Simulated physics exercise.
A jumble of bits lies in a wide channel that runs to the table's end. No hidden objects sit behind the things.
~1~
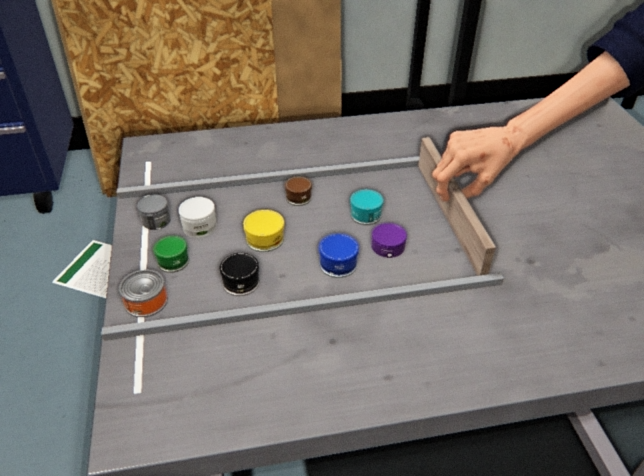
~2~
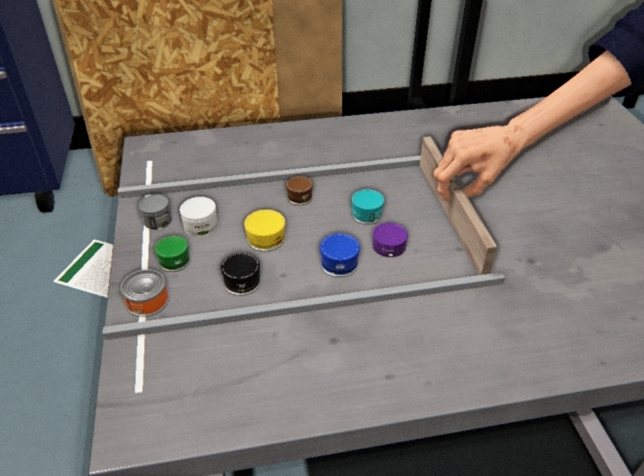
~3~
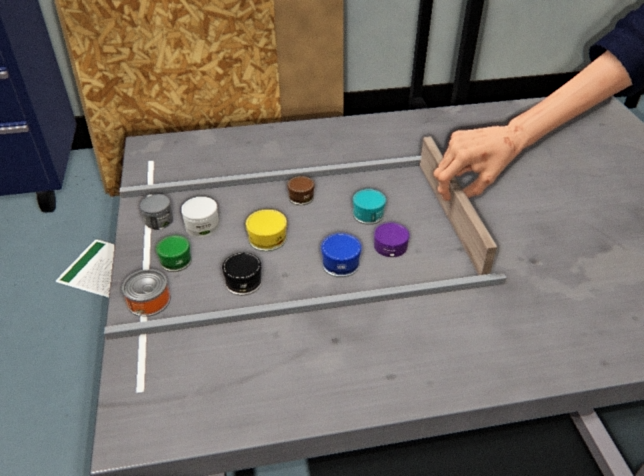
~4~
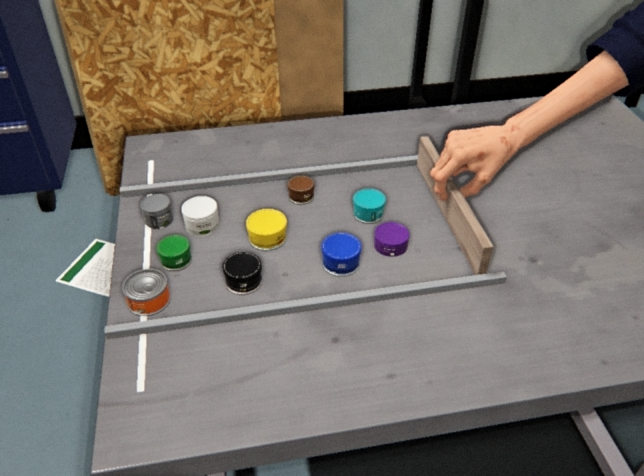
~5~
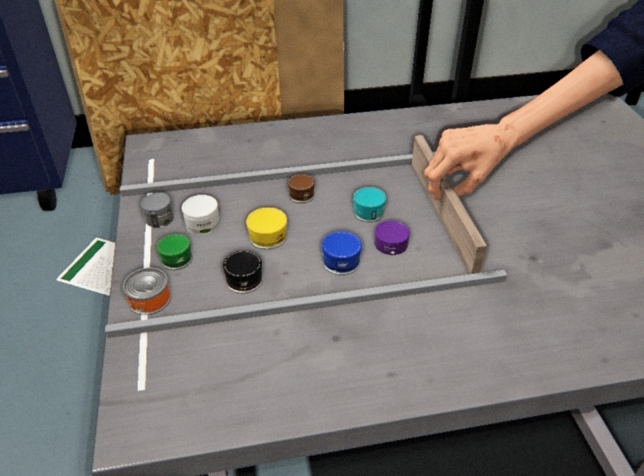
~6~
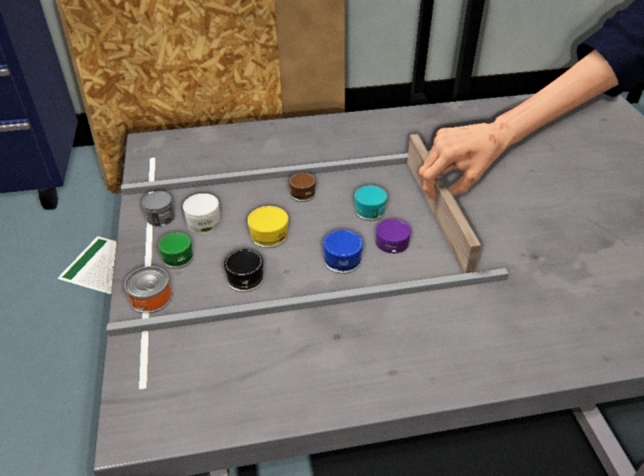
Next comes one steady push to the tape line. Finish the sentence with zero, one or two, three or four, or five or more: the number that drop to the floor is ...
The number that drop to the floor is five or more.
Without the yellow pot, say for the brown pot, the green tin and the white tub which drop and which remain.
Brown pot still up, green tin down, white tub down.
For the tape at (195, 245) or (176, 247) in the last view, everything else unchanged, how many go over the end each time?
Respectively 1 and 2.
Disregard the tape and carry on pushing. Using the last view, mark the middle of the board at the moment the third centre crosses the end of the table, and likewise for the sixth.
First: Around (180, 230). Next: Around (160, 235).
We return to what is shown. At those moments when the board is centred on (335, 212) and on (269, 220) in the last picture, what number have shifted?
At the first spot 3, then 6.
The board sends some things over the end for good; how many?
Result - number fallen: 6.
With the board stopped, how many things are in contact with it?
So the total is 4.
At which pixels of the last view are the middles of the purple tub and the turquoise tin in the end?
(128, 267) and (131, 231).
A little later, none off yet; orange tin at rest near (149, 290); grey tub at rest near (159, 209); green tin at rest near (176, 251).
Next, none off yet; orange tin at rest near (149, 290); grey tub at rest near (159, 209); green tin moving near (169, 252).
When it is over, the number that fall off is five or more; down, yellow pot, black tin, white tub, green tin, grey tub and orange tin.
